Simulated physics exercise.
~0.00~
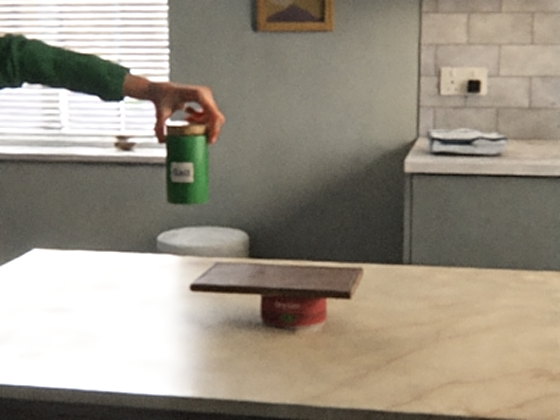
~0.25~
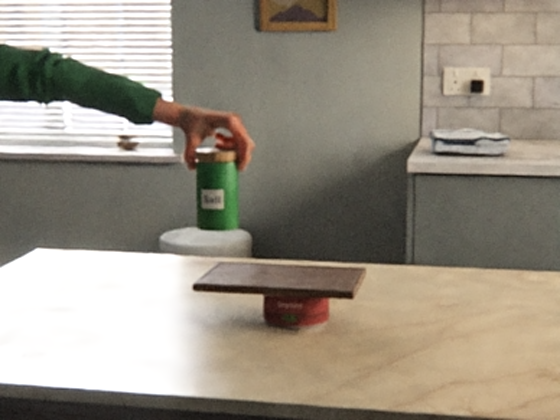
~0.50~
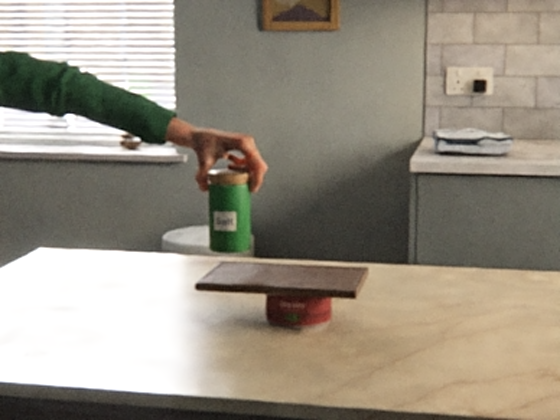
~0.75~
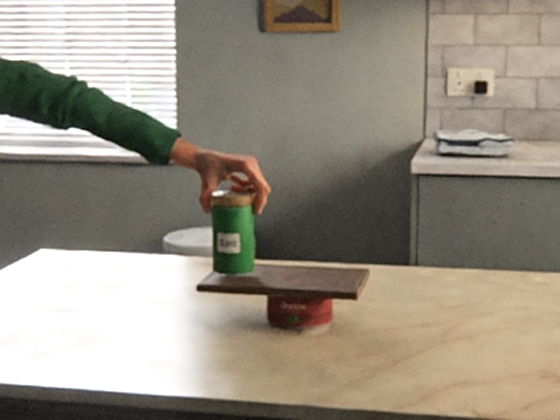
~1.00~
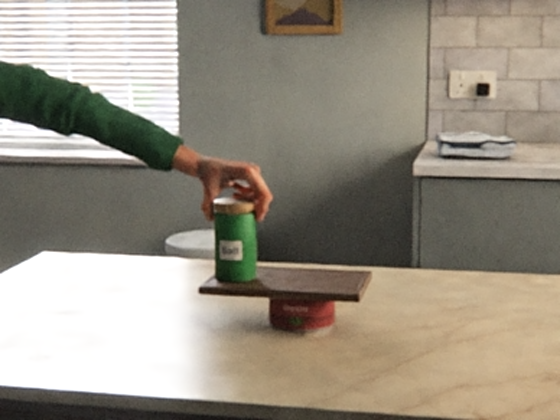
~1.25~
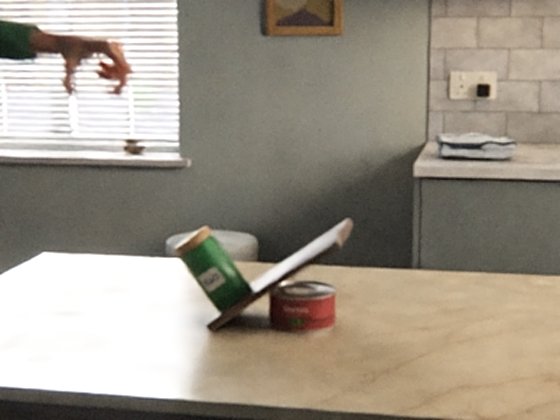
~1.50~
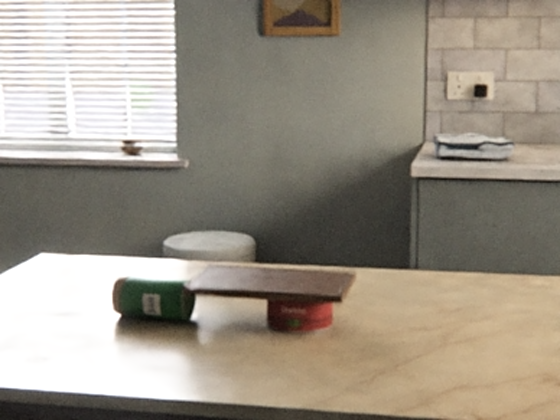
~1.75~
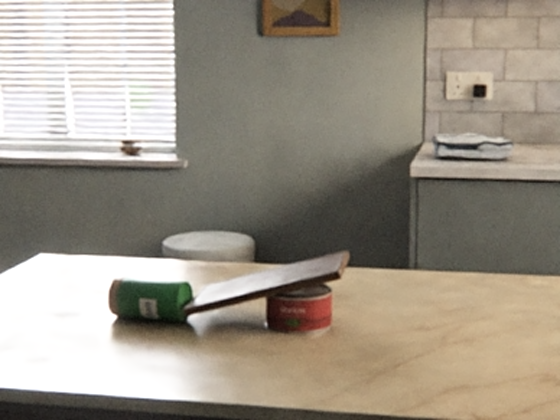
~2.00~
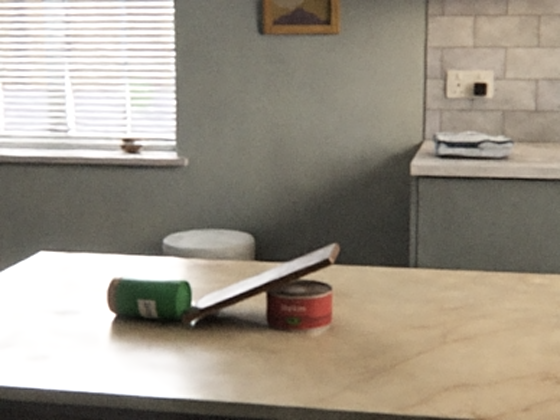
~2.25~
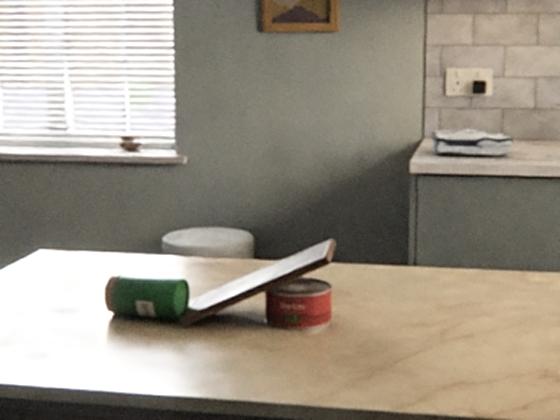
To begin with, a flat brown lid rests across a red tub on a pale countertop, while a hand in a green sleeve holds a green jar above and to the left. The hand moves the jar right and lowers it upright onto the left end of the lid. Once the hand lets go and draws back, the lid tips steeply down to the left and the jar leans and slides off. The jar lands on its side, and the lid swings back nearly level before tilting again. Finally, the jar lies fallen at the left, beside the lid slanting against the unmoved tub.
